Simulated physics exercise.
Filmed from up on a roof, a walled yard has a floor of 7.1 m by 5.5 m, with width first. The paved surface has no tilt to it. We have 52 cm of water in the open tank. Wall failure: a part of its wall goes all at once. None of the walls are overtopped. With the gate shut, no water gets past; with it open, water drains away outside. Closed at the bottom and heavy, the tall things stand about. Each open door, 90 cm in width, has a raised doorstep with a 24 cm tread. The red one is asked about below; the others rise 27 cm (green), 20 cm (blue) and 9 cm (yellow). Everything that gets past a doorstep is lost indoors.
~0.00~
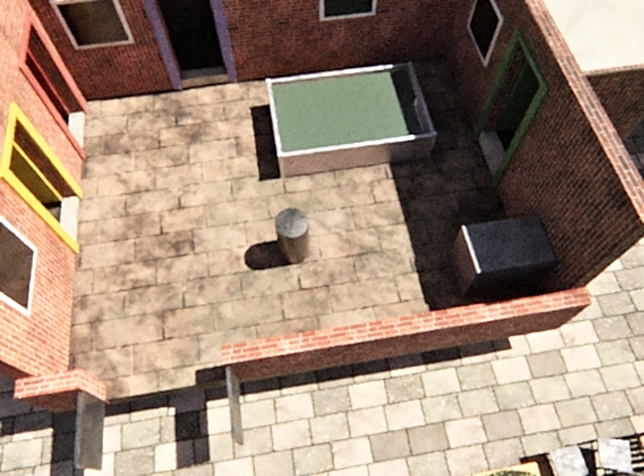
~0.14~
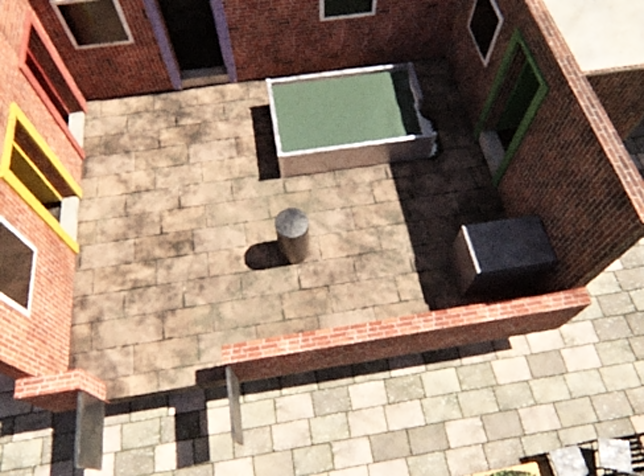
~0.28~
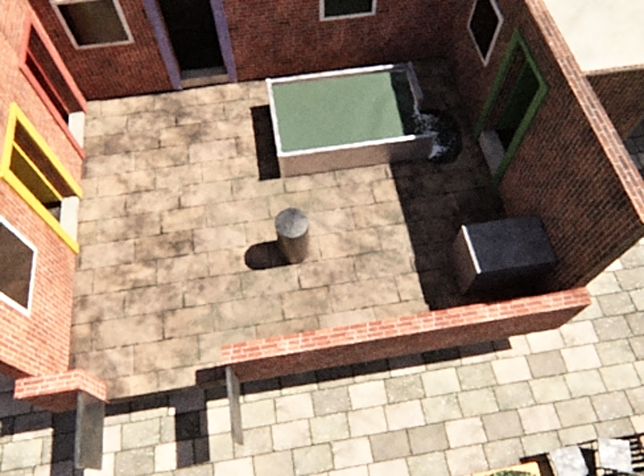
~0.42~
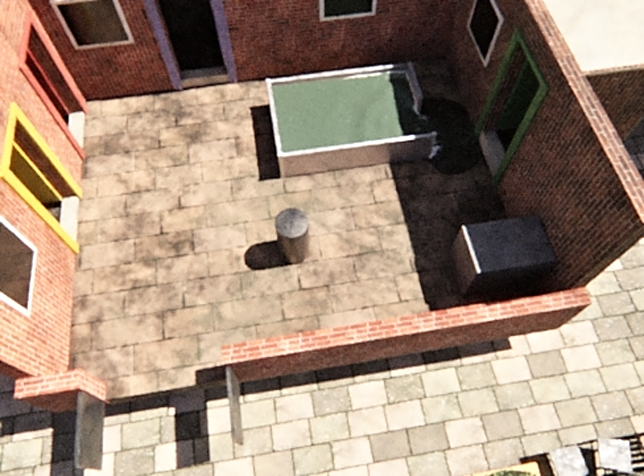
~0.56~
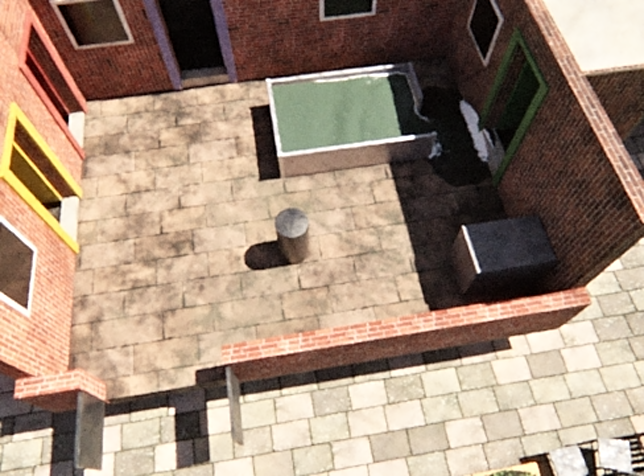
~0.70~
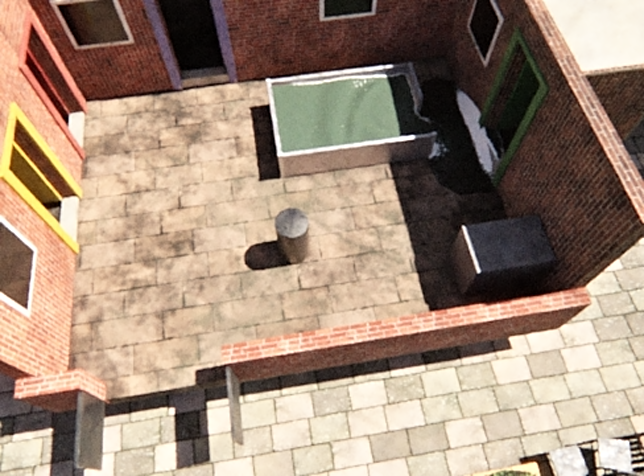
The clip shows a brick-walled paved yard with an open tank of greenish water, a short cylinder and a dark box. The tank's right side breaks open, and water pours out, spreading across the paving toward the green-framed door.
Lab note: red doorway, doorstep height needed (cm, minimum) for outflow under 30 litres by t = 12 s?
Approx. 6.5 cm.
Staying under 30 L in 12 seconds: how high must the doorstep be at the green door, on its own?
At the green door it takes roughly 25 centimetres.
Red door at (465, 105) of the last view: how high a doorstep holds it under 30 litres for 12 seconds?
Roughly 22 cm.
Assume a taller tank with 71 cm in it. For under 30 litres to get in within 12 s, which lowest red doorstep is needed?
You'd need a step of close to 10.5 cm.
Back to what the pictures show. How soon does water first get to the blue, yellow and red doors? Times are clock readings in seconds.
Door blue 3.6 s / door yellow 6.5 s / door red 5.5 s.
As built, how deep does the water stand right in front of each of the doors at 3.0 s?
Green door 24 cm, blue door 0 cm, yellow door 0 cm, red door 0 cm.
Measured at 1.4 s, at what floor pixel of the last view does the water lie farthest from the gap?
Close to pixel (513, 238).
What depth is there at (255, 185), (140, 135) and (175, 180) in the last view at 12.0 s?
Taking the spots in order: About 2, 6 and 6 centimetres.
After 1.4 s water covers 10 % of the floor, deepest (38 cm) near (473, 135); it has not reached the red door.
After 3.0 s water covers 30 % of the floor, deepest (30 cm) near (473, 135); it has not reached the red door.
After 12.0 s water covers 100 % of the floor, deepest (9 cm) near (473, 135); 7 cm at the red door, 10 litres in over its 8 cm doorstep.
At the red door as built, the water arrived by 5.3 s and peaked near 11 cm at 5.6 s.
With a doorstep of 5 cm, 57 litres would have come in within the 12 s; with 7 cm, 21 litres. So under 30 litres takes about 6.5 cm.
